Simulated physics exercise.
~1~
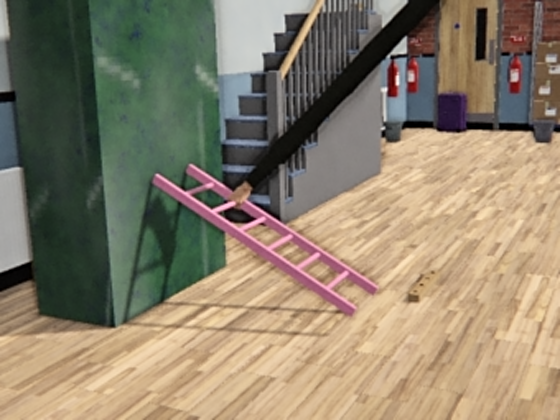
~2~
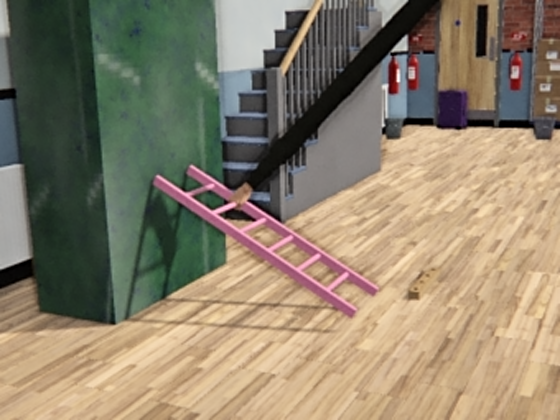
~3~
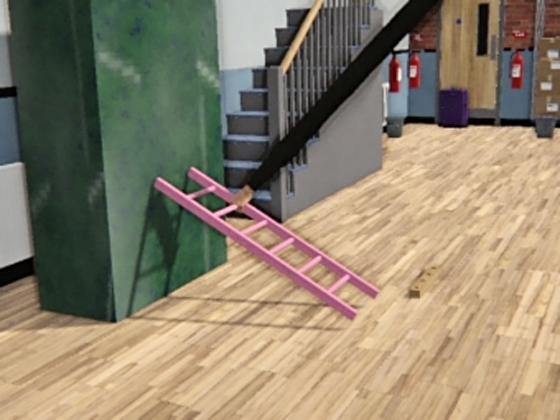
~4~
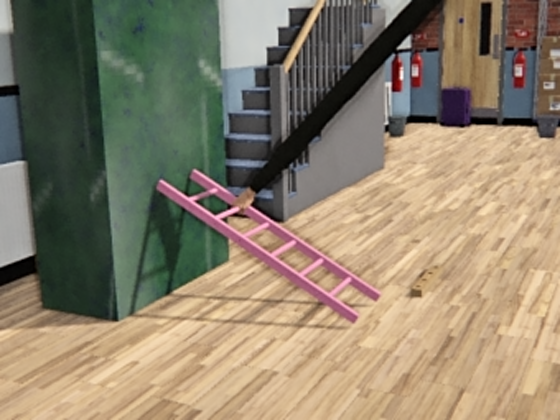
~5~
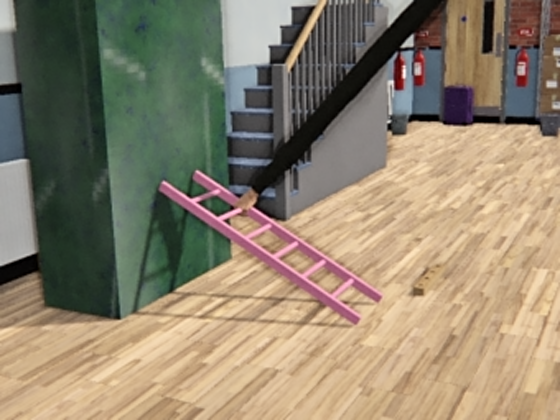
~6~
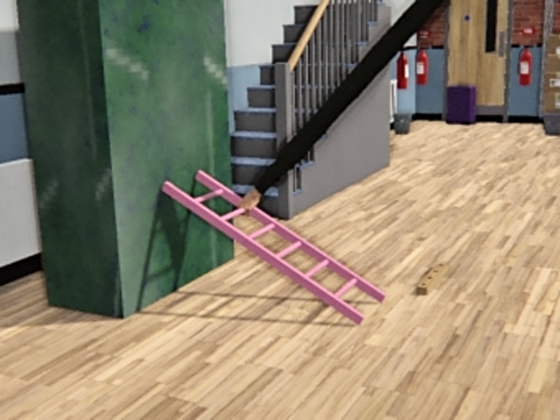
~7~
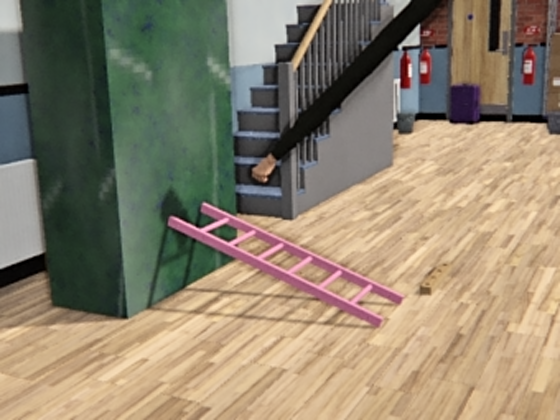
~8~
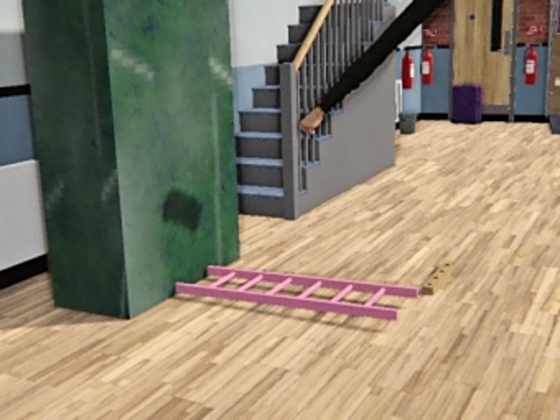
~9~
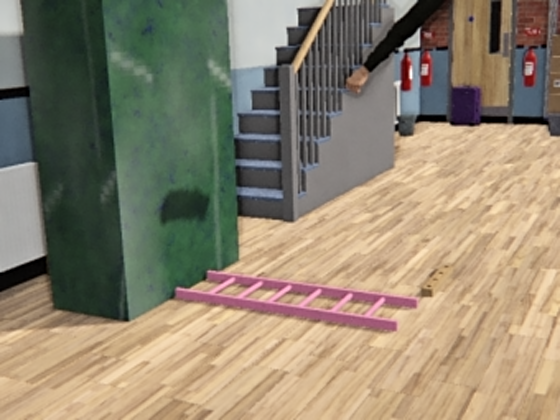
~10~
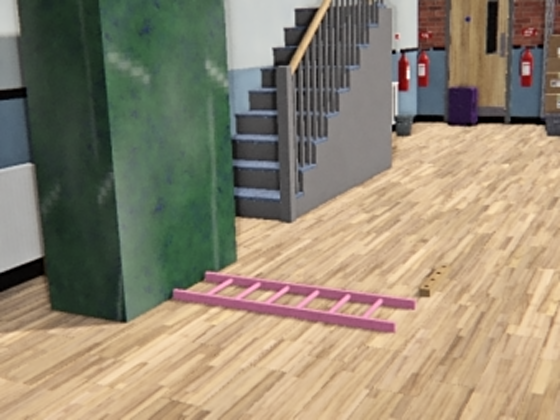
A pink ladder leans at a low slant against a green pillar on a pale wooden floor, steadied near its upper end by a hand at the end of a long dark arm. A small wooden batten lies on the floor just beyond its foot, and stairs rise behind. For a while the ladder holds still as the view sways slightly. Then the hand lets go and draws back toward the upper right, and the ladder slips, its top sliding down the pillar while its feet slide right. It drops flat and stays on the floor, its feet near the batten, as the arm leaves view.
